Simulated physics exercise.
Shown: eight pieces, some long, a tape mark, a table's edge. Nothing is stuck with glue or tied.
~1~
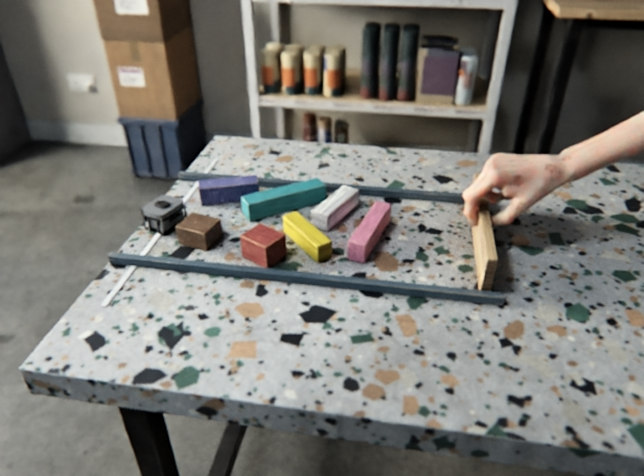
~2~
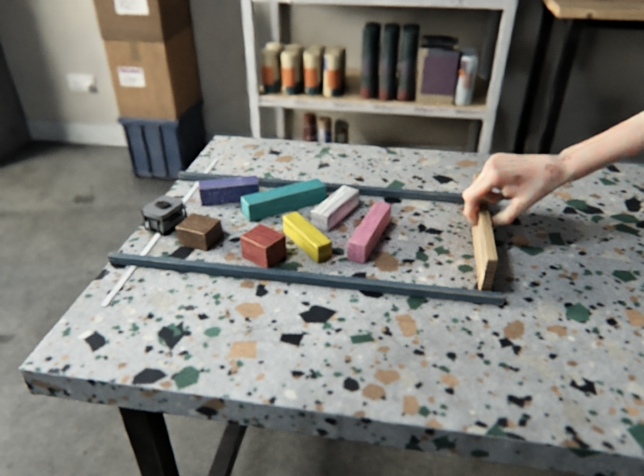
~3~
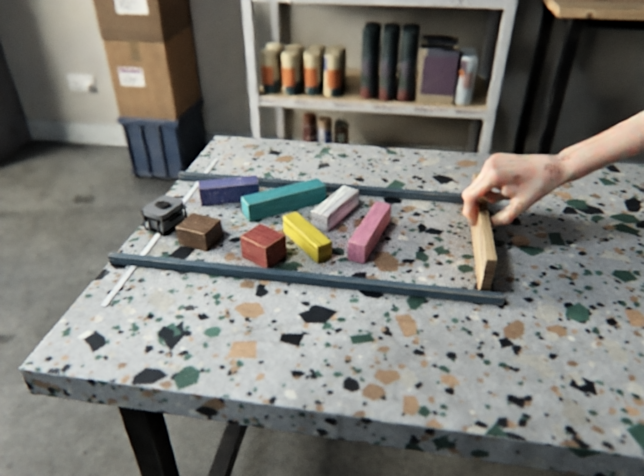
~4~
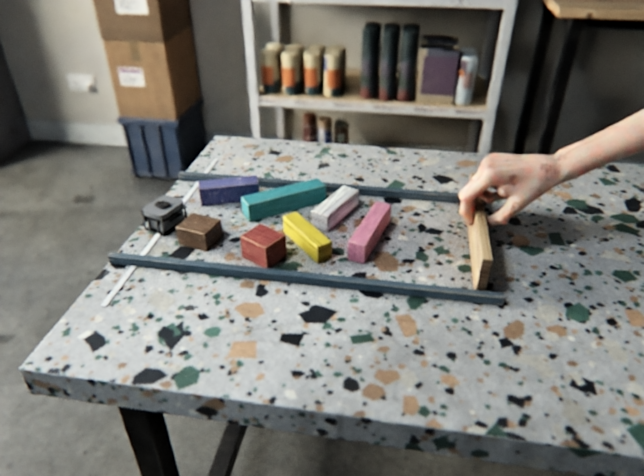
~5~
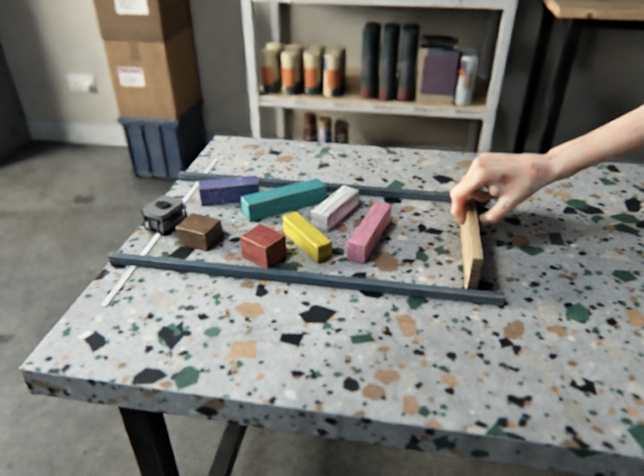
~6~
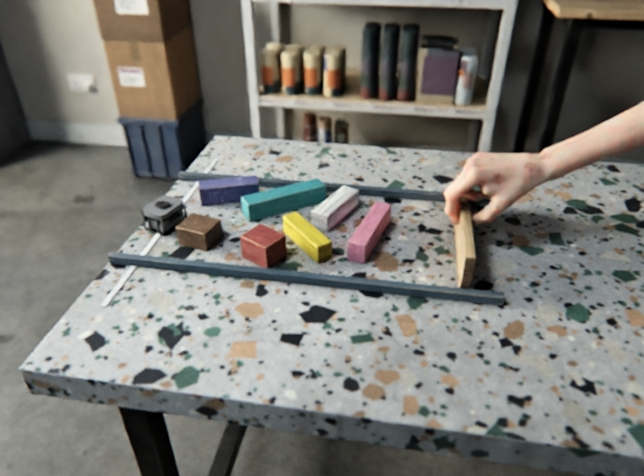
A hand sliding an upright wooden board slightly left between two dark rails on a speckled table, the colourful blocks staying still.
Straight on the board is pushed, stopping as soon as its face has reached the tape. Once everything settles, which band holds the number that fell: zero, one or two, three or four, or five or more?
Pieces that go over the edge: At least five.
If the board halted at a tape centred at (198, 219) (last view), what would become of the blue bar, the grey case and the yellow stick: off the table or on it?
The blue bar is gone. The grey case is gone. The yellow stick is still there.
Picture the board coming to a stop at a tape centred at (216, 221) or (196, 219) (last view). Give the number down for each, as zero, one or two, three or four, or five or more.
One or two; either one or two.
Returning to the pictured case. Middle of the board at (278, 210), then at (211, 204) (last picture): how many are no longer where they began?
By then 7, and 8.
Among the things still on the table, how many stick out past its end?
2 overhanging.
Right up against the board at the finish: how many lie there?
2 in contact.
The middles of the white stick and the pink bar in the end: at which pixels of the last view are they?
For the white stick it's (164, 191), and for the pink bar it's (160, 213).
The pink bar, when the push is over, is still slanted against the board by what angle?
It measures close to 0 degrees.
Early on, none off yet; grey case at rest near (165, 215); brown block at rest near (200, 232); blue bar at rest near (229, 190).
Finally, the number that fall off is five or more; lost, red block, turquoise bar, blue bar, brown block and grey case.
